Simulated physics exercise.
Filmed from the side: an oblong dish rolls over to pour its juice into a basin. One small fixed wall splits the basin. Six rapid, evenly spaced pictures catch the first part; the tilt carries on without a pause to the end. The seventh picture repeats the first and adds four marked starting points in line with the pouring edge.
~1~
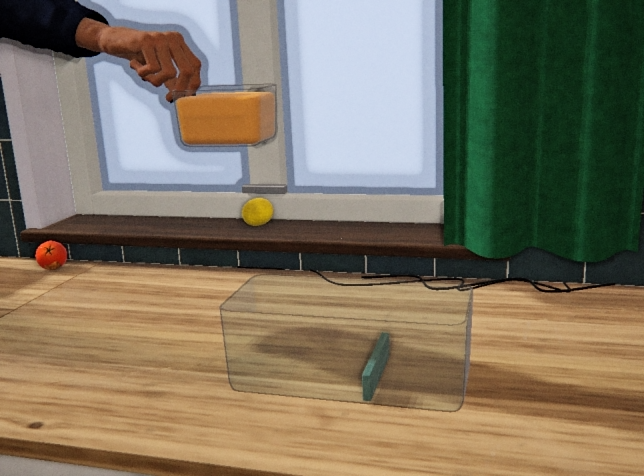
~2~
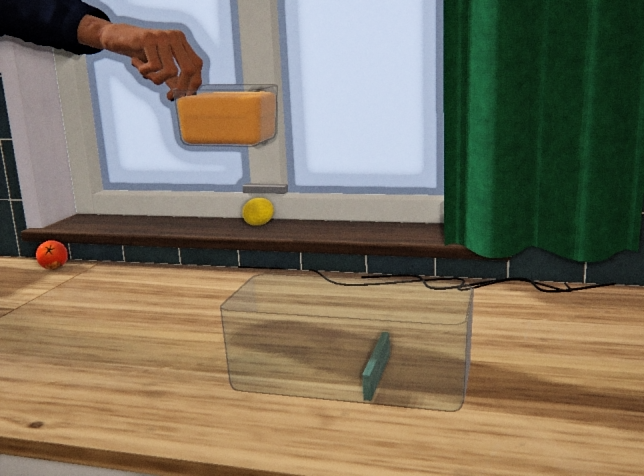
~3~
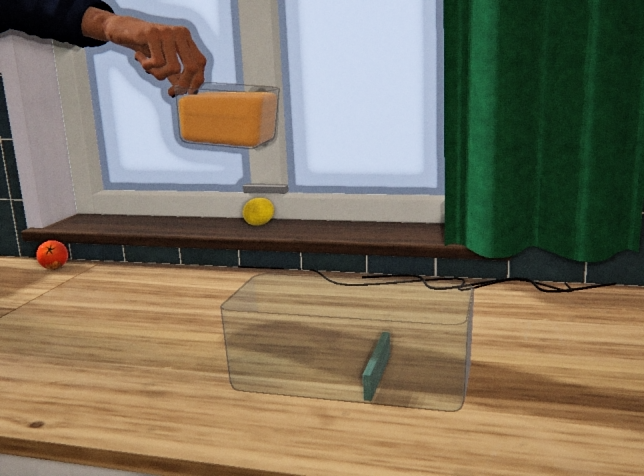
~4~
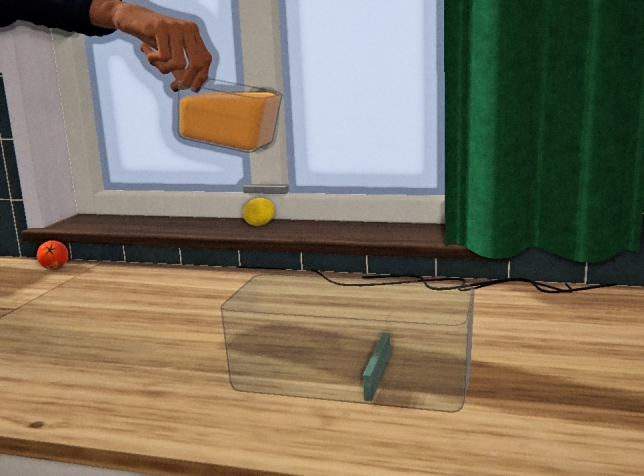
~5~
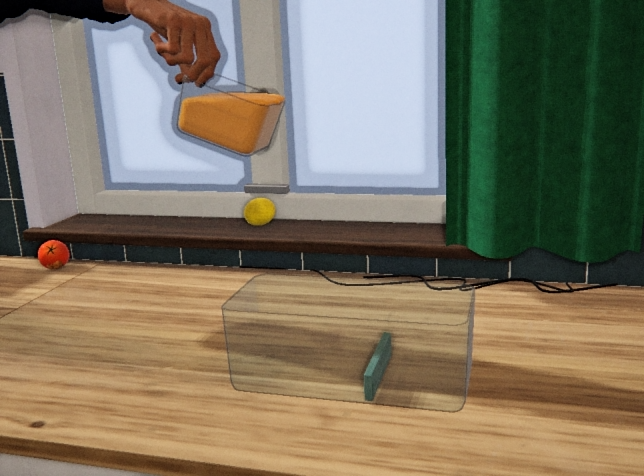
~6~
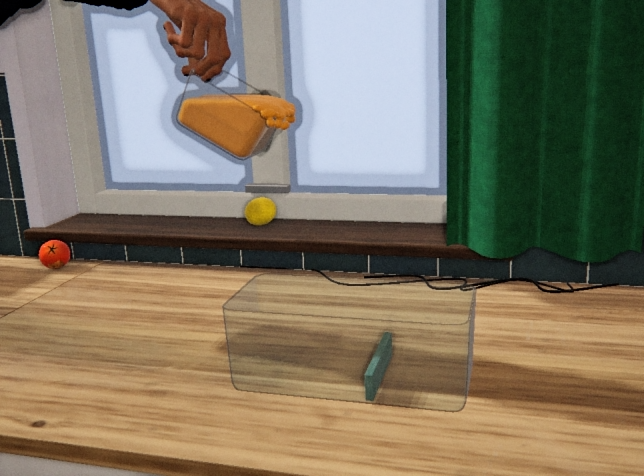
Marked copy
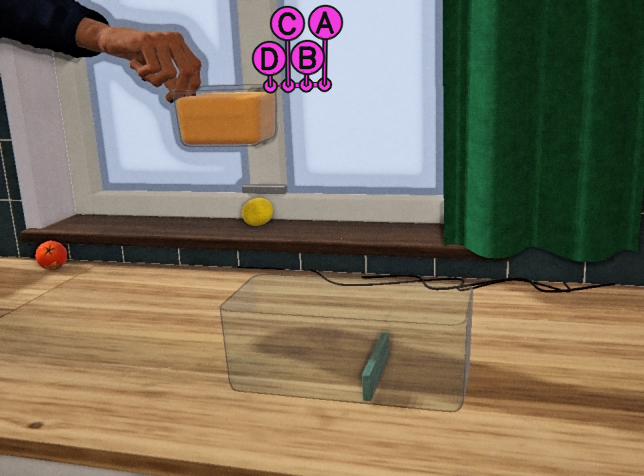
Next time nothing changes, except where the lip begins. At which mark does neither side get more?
C works best here.
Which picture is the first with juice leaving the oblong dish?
Picture 5.
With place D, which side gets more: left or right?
The left one.
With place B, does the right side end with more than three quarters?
No.
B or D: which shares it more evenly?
The answer is B.
In magenta, A at (324, 84); B at (306, 85); C at (288, 85); D at (270, 86).
For place A, about 26 % ends left of the wall and 70 % right of it; 3 % is lost outside.
For place B, about 31 % ends left of the wall and 67 % right of it.
For place C, about 47 % ends left of the wall and 51 % right of it.
For place D, about 85 % ends left of the wall and 12 % right of it; 3 % is lost outside.
